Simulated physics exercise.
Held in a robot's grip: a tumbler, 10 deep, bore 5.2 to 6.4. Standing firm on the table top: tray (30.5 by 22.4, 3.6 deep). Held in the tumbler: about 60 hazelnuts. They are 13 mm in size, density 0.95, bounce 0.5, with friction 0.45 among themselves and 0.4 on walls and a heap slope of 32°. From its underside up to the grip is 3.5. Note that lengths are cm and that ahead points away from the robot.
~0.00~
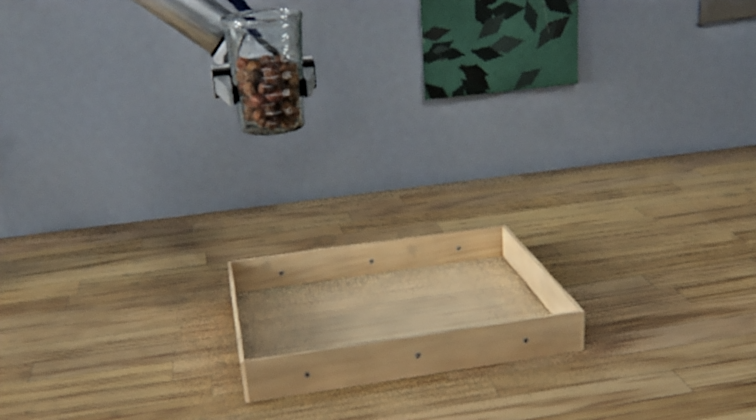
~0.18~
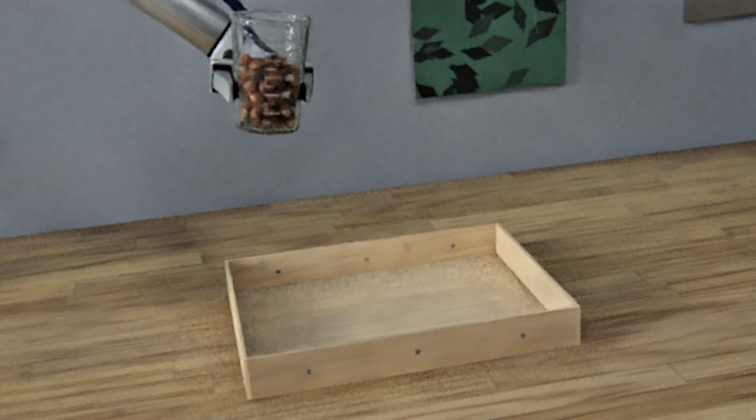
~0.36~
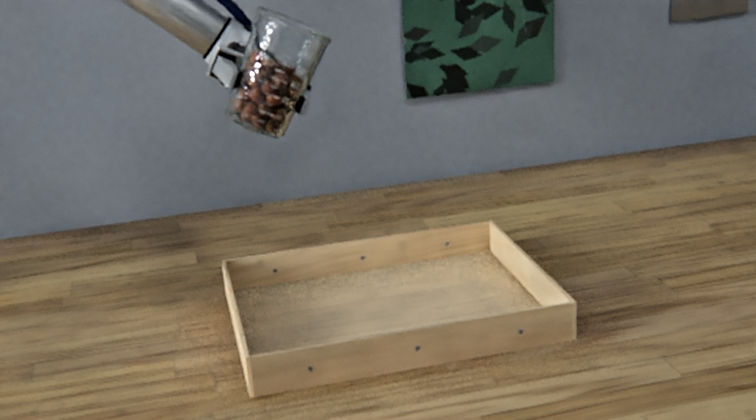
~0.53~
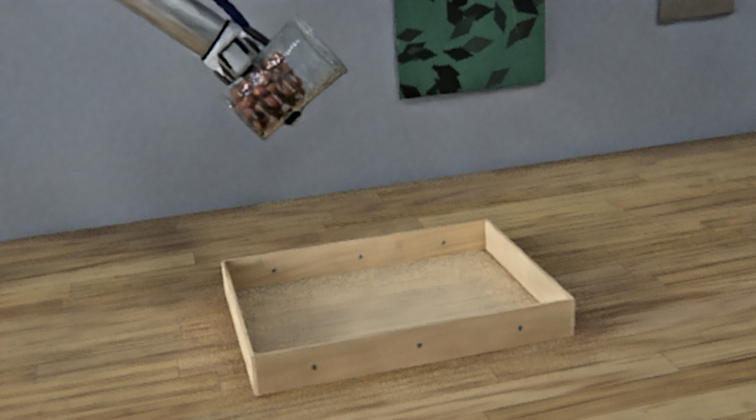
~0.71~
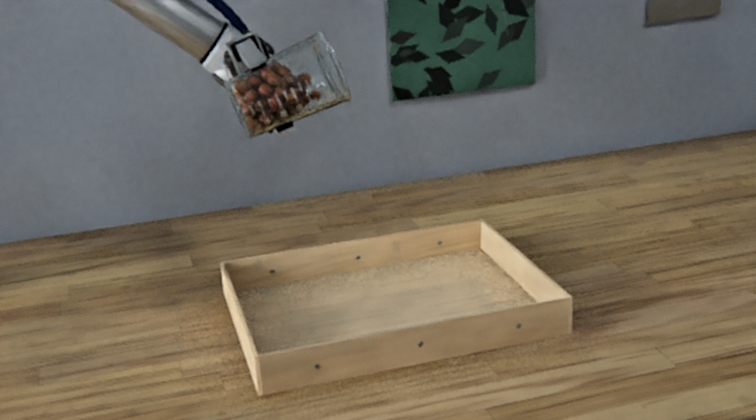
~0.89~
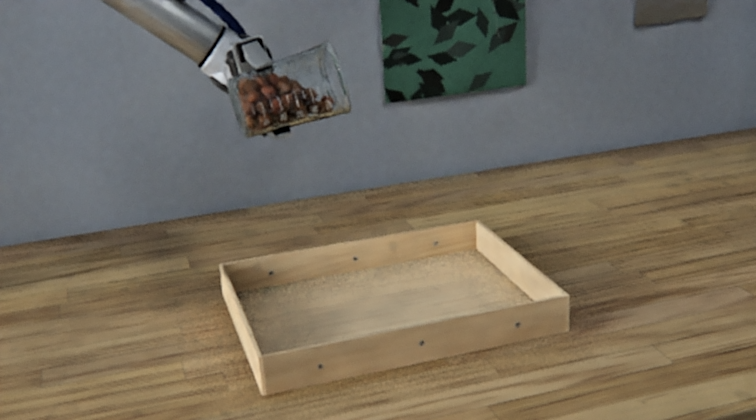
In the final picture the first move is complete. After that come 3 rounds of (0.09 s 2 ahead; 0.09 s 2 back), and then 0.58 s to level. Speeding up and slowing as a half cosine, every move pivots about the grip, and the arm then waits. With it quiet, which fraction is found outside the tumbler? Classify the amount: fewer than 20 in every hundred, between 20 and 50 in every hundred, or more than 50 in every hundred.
Between 20 and 50 in every hundred.
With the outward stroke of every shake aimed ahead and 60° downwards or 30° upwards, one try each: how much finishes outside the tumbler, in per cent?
Roughly 5 per cent, then 40 per cent.
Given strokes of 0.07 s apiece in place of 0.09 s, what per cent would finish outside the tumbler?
Then roughly 40 percent.
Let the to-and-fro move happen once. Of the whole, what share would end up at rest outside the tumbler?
In that case, some 10 per cent.
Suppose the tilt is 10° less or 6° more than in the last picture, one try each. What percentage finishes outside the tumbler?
First try around 10 %, second around 50 %.
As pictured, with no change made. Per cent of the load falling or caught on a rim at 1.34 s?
My guess is some 10 in a hundred.
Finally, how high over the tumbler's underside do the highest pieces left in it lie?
Height at rest: Approx. 6.5 cm.
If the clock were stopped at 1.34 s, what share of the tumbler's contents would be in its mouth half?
I'd say close to 50 per cent.
By 1.34 s, tilted 80° forward, highest piece 25 above the table; 51 in the tumbler, 6 in the tray, 6 in flight or on a rim.
By 1.79 s, tilted 26° forward, highest piece 29 above the table; 42 in the tumbler, 20 in the tray, 1 on the table or floor.
By 2.21 s, level, highest piece 28 above the table; 42 in the tumbler, 20 in the tray, 1 on the table or floor.
By 3.26 s, level, highest piece 28 above the table; 42 in the tumbler, 20 in the tray, 1 on the table or floor.
Final count, 42 in the tumbler, 20 in the tray, 1 on the table or floor. That is 33 % outside the tumbler.
